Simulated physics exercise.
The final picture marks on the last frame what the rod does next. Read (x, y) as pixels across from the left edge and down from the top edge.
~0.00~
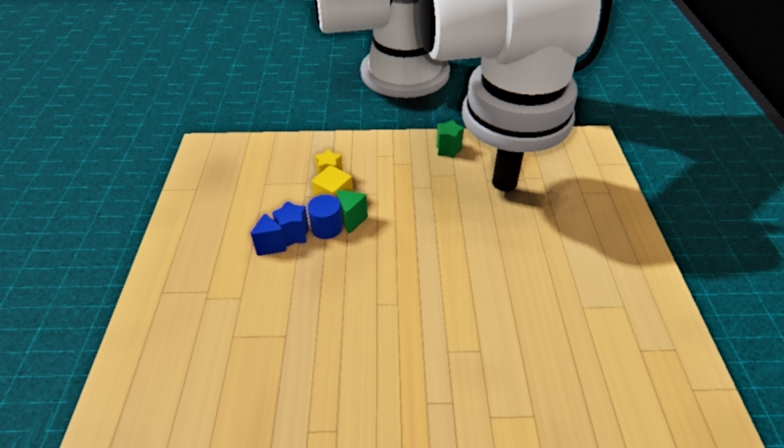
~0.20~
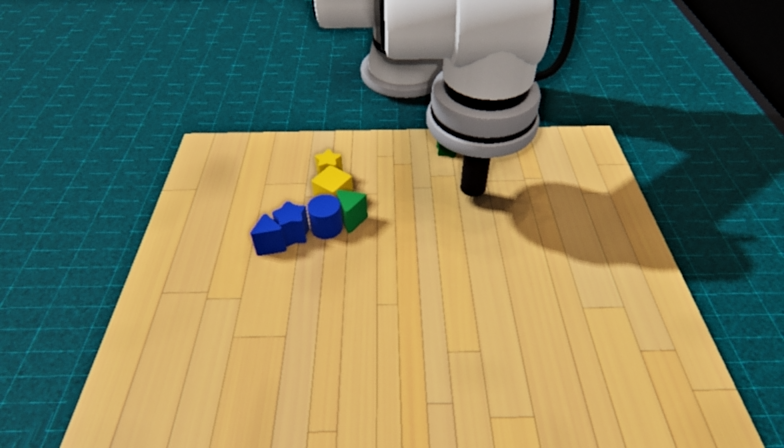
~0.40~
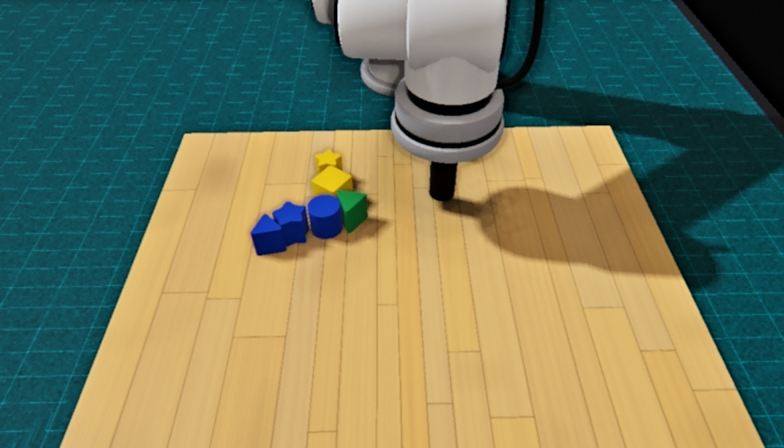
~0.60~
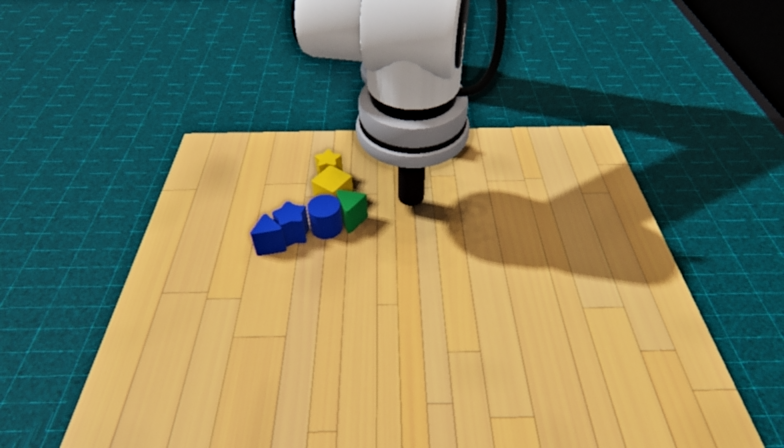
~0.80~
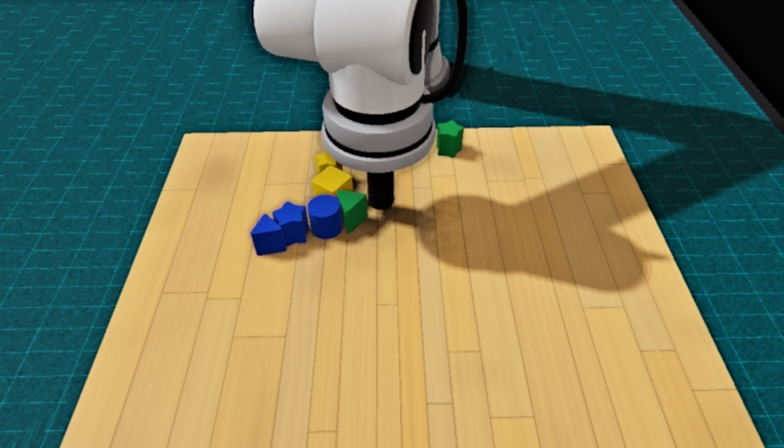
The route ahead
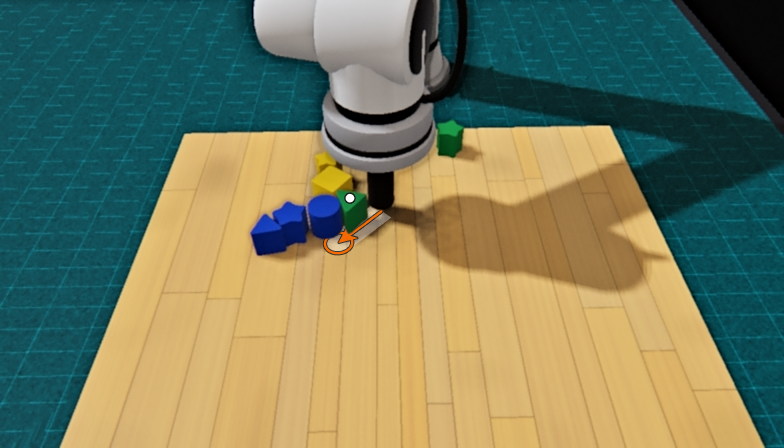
We see a robot arm with a black rod move steadily left across a wooden board toward a cluster of blue, green and yellow blocks, passing in front of a separate green star block, while the blocks stay still.
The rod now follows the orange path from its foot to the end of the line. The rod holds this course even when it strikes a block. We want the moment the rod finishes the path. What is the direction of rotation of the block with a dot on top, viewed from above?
The twist is clockwise.
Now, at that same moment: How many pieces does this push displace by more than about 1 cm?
This push will displace three or more blocks.
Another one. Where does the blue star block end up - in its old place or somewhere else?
That one moves away.
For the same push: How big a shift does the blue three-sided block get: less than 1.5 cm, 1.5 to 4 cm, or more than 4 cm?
Travels 1.5 to 4 cm.
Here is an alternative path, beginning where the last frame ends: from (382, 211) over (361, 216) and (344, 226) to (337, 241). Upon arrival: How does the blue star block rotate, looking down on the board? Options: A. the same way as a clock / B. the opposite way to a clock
B.
Path on the board, from (382, 211) directly to (339, 243); the dot is on the green three-sided block.
The first path, step by step. Halfway along, rod at (360, 217); blue three-sided block at (254, 229); blue star block at (271, 214), turned 20° anticlockwise; blue disc at (301, 208); green three-sided block at (328, 207), turned 25° clockwise.
At the end, rod at (337, 233); blue three-sided block at (248, 231), turned 15° anticlockwise; blue star block at (261, 214), turned 25° anticlockwise; blue disc at (291, 205); green three-sided block at (311, 217), turned 80° clockwise.
